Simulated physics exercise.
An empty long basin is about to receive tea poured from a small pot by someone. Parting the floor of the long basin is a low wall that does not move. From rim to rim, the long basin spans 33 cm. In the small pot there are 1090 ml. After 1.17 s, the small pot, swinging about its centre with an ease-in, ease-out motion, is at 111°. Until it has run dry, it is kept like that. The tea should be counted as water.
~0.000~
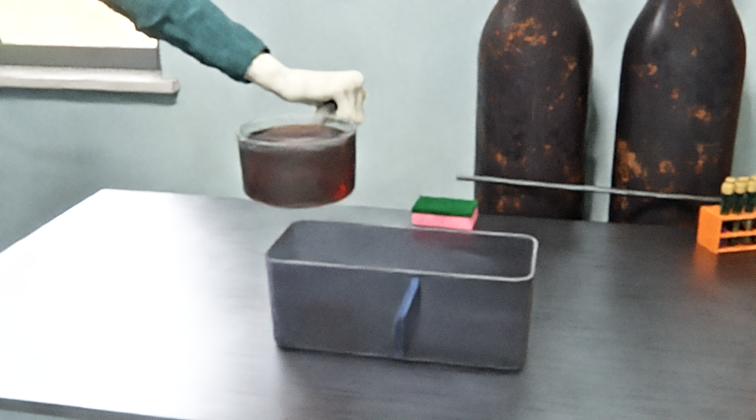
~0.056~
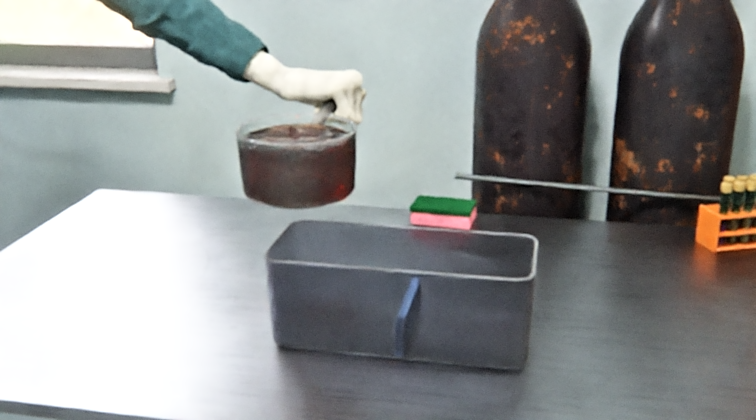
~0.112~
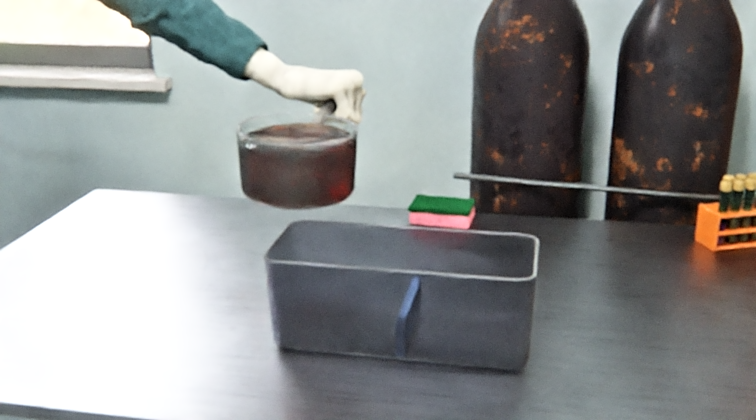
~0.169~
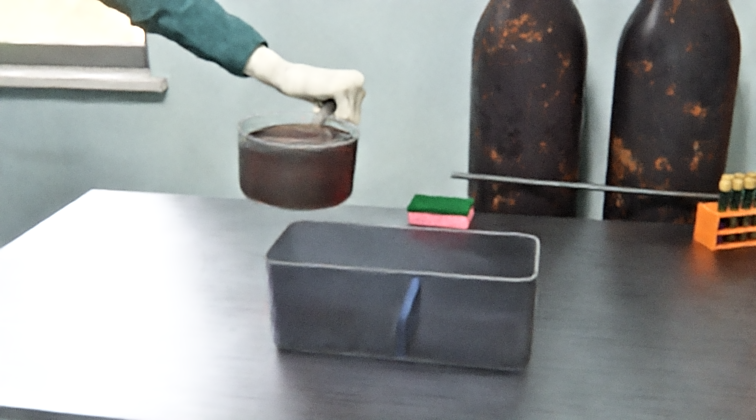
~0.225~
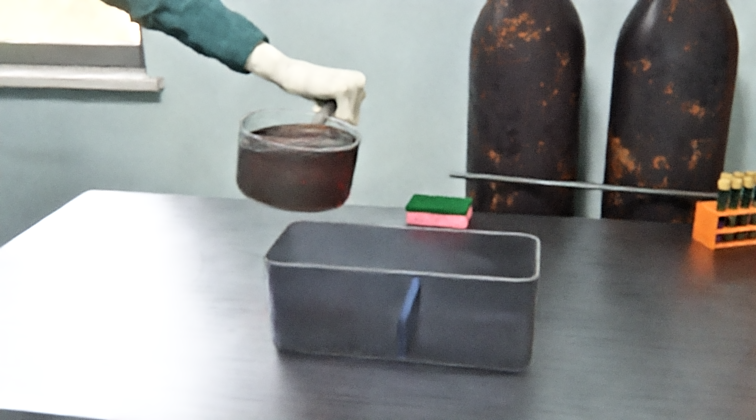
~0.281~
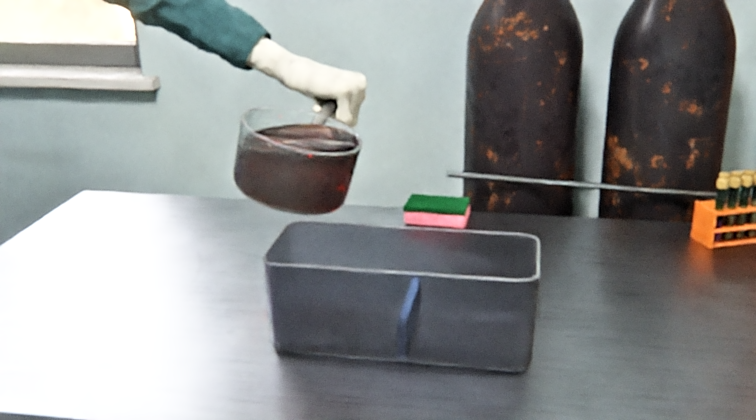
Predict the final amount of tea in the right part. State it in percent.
The right part ends with roughly 49 per cent.
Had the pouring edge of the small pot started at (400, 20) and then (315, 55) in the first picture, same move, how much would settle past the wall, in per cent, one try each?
Respectively about 90 and 30 percent.
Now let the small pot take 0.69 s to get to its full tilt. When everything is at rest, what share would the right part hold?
That would be about 30 in a hundred, I'd say.
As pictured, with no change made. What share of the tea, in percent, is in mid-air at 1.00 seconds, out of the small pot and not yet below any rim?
Roughly 5 %.
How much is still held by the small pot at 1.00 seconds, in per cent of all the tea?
8 per cent or thereabouts.
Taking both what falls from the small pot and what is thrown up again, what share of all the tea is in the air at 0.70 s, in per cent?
Some 28 per cent.
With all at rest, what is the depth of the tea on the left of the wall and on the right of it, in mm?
Roughly 26 mm on the left side and 28 mm on the right side.
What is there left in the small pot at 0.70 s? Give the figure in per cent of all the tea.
Around 50 in a hundred.
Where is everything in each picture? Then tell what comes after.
Tilt 0°; pouring edge (354, 133); surface from (246, 135) to (353, 140); the long basin's rim runs from (279, 240) to (534, 259); the wall's top is at (408, 299), in the first picture.
Tilt 1°; pouring edge (354, 133); surface from (245, 134) to (353, 140), in the second picture.
Tilt 2°; pouring edge (355, 135); surface from (246, 134) to (354, 140), in the third picture.
Tilt 6°; pouring edge (357, 138); surface from (245, 134) to (355, 141), in the fourth picture.
Tilt 10°; pouring edge (358, 143); surface from (246, 135) to (358, 142), in the fifth picture.
Tilt 15°; pouring edge (360, 148); surface from (245, 136) to (360, 142), in the sixth picture.
Then, 0.70 s in, the tilt is 72° and 50 per cent is still to pour, 5 is left of the wall and 17 right of it.
Then, 1.00 s in, the tilt is 106° and 8 per cent is still to pour, 38 is left of the wall and 49 right of it.
Then, 1.32 s in, the tilt is 111° and 0 per cent is still to pour, 50 is left of the wall and 49 right of it.
Then, 1.67 s in, the tilt is 111° and 0 per cent is still to pour, 50 is left of the wall and 49 right of it.
Finally, 50 per cent lies left of the wall, 49 right of it and 1 outside.
